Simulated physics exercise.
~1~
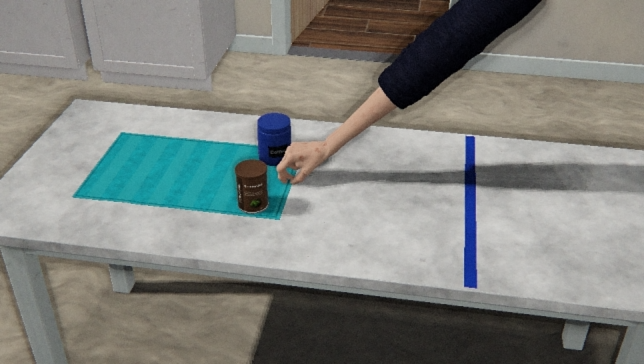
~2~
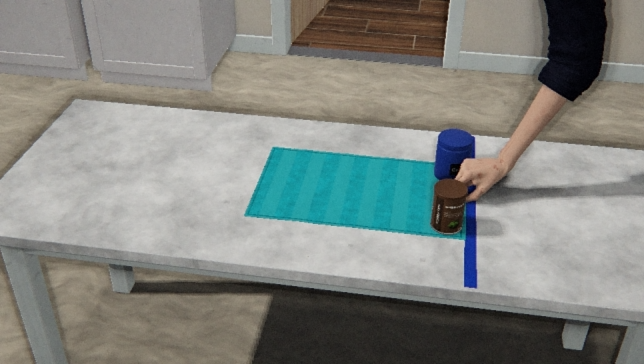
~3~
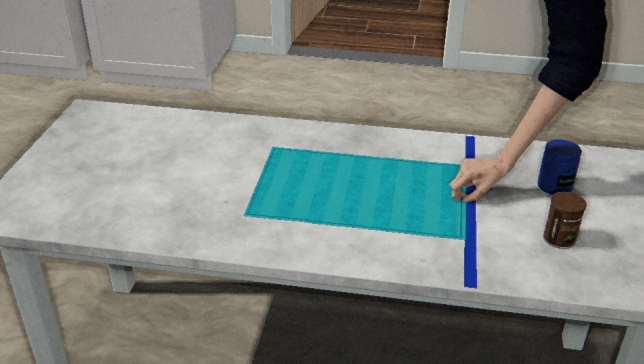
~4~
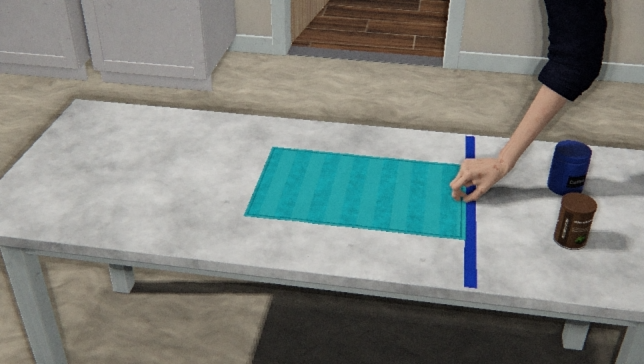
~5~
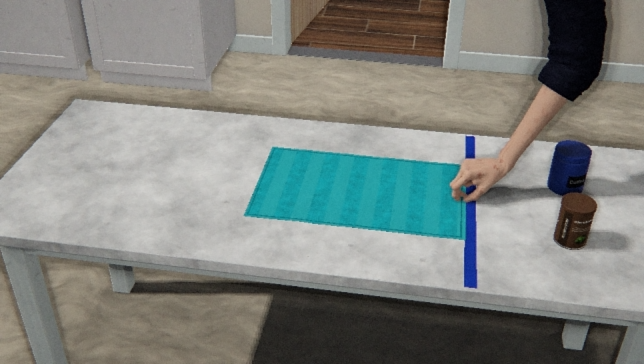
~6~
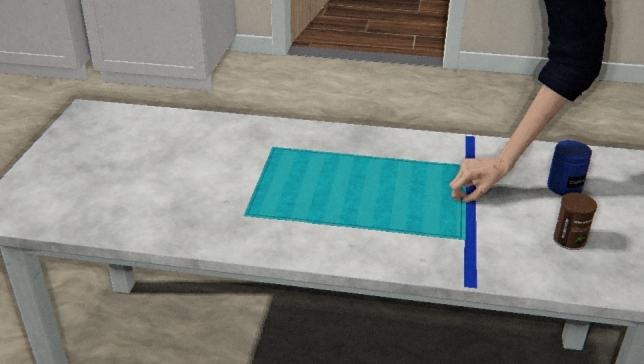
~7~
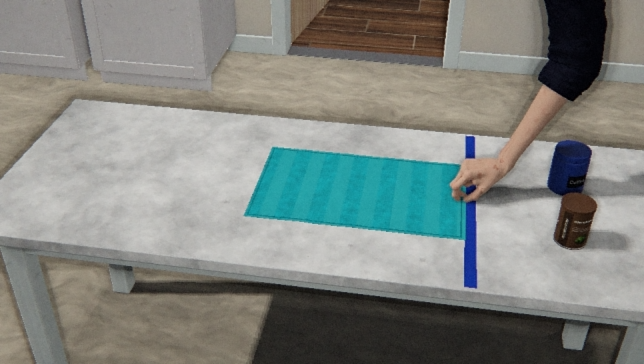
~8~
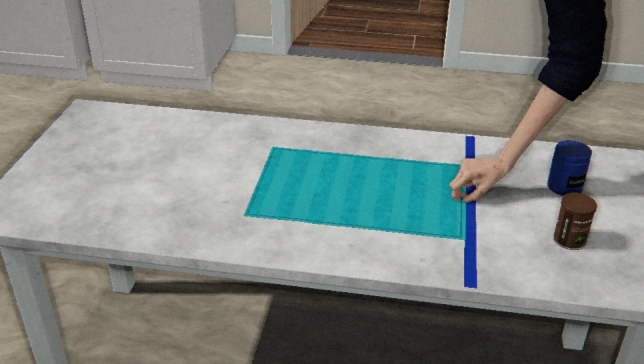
On a marbled table, a hand pulls a turquoise cloth right to blue tape and stops, blue and brown containers sliding off beyond.
